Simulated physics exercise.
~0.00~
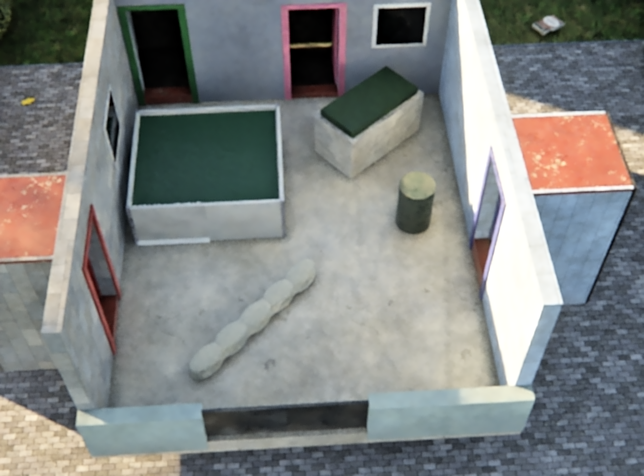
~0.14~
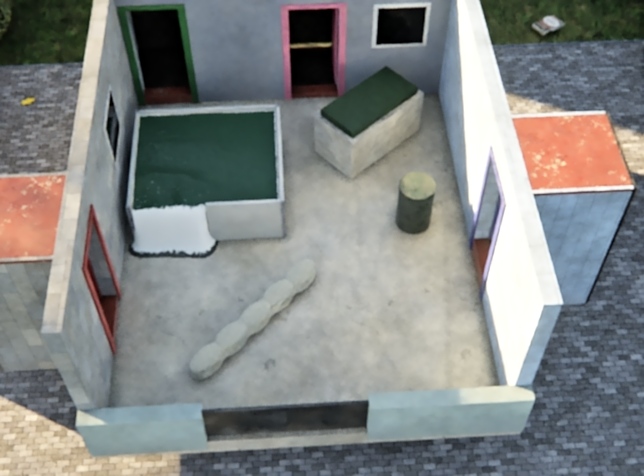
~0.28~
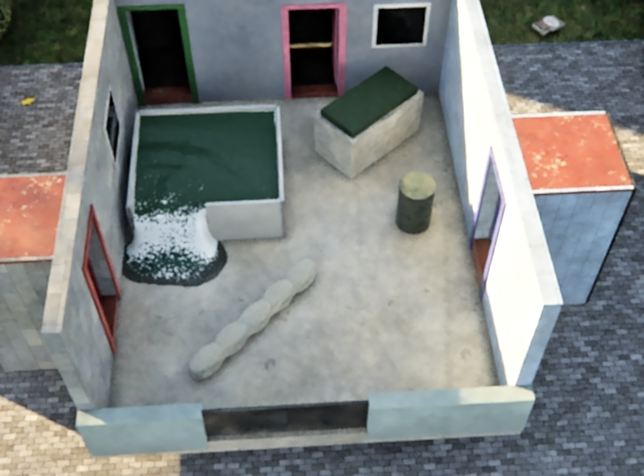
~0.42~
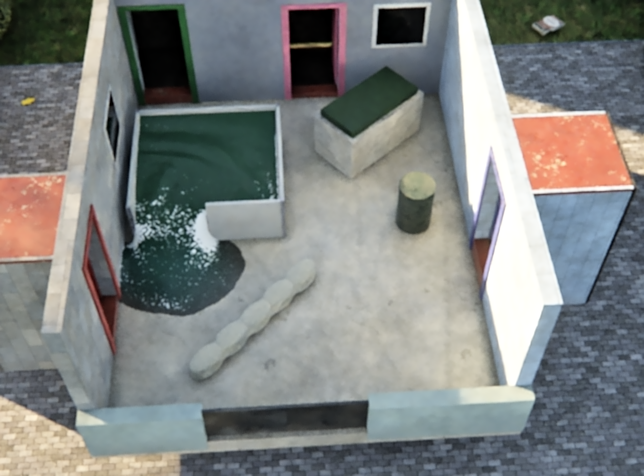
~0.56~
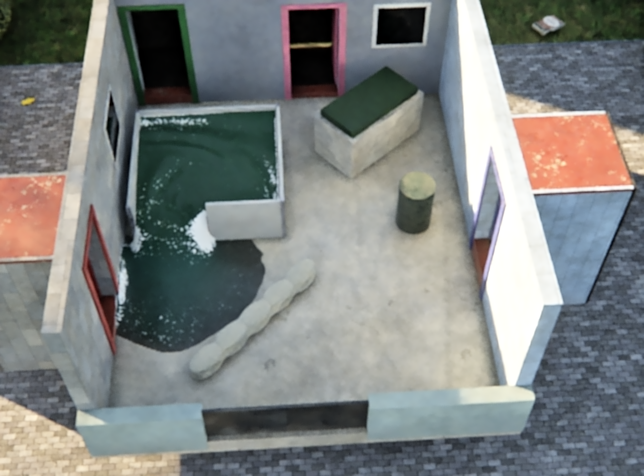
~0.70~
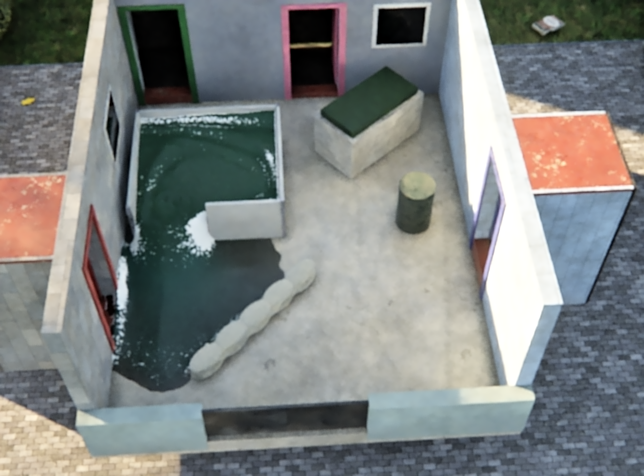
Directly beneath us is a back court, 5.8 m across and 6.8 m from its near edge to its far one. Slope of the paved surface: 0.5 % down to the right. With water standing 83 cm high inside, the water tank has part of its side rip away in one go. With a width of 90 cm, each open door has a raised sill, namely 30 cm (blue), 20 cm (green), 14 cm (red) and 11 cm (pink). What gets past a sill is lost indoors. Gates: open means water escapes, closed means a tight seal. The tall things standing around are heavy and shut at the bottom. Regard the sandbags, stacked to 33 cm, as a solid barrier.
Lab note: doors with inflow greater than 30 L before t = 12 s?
Result: The blue door remains shy of the limit. The green door remains shy of the limit. The red door overtops the limit. The pink door remains shy of the limit.
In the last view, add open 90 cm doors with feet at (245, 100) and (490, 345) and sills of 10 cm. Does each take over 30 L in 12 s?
Order as listed: Respected and surpassed.
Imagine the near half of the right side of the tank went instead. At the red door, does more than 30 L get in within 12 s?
Well, at red it would be too little.
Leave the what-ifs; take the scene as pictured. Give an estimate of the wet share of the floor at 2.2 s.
Near 35 per cent is wet.
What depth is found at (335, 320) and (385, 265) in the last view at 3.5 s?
Approx. 4 / 3 cm.
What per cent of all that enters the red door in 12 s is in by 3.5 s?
Roughly 30%.
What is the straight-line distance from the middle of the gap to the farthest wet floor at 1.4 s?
It's close to 3.6 metres.
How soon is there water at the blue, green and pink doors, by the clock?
Times: Blue 3.4 seconds, green 3.2 seconds, pink 6.5 seconds.
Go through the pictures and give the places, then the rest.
Still water, 83 cm deep, in the water tank at (207, 157), in the first picture.
The front is at (132, 246), 0.7 m from the gap at (173, 227); 0.3 m2 of floor is under water; 83 cm left at the back of the water tank, in the second picture.
The front is at (207, 277), 1.0 m from the gap at (173, 229); 1.2 m2 of floor is under water; 83 cm left at the back of the water tank, in the third picture.
Water pours out at (173, 230) and has run 1.5 m, to (195, 309); typically 12 cm deep outside, 83 cm at the water tank's back, in the fourth picture.
The front is at (182, 345), 2.1 m from the gap at (173, 230); 3.8 m2 of floor is under water; 79 cm left at the back of the water tank, in the fifth picture.
The front is at (152, 385), 2.7 m from the gap at (173, 230); 5.2 m2 of floor is under water; 71 cm left at the back of the water tank, in the sixth picture.
After 1.4 s water covers 20 % of the floor and is deepest (68 cm) near (121, 419); blue door not reached, green door not reached, red door 25 cm at the sill, 12 L in, pink door not reached.
After 2.2 s water covers 35 % of the floor and is deepest (62 cm) near (145, 429); blue door not reached, green door not reached, red door 22 cm at the sill, 45 L in, pink door not reached.
After 3.5 s water covers 65 % of the floor and is deepest (39 cm) near (197, 361); blue door 14 cm at the sill, 0 L in, green door 4 cm at the sill, 0 L in, red door 28 cm at the sill, 85 L in, pink door not reached.
After 7.0 s water covers 90 % of the floor and is deepest (24 cm) near (438, 97); blue door 16 cm at the sill, 0 L in, green door 3 cm at the sill, 0 L in, red door 20 cm at the sill, 258 L in, pink door 6 cm at the sill, 0 L in.
After 12.0 s water covers 95 % of the floor and is deepest (17 cm) near (449, 196); blue door 15 cm at the sill, 0 L in, green door 13 cm at the sill, 0 L in, red door 11 cm at the sill, 279 L in, pink door 6 cm at the sill, 0 L in.
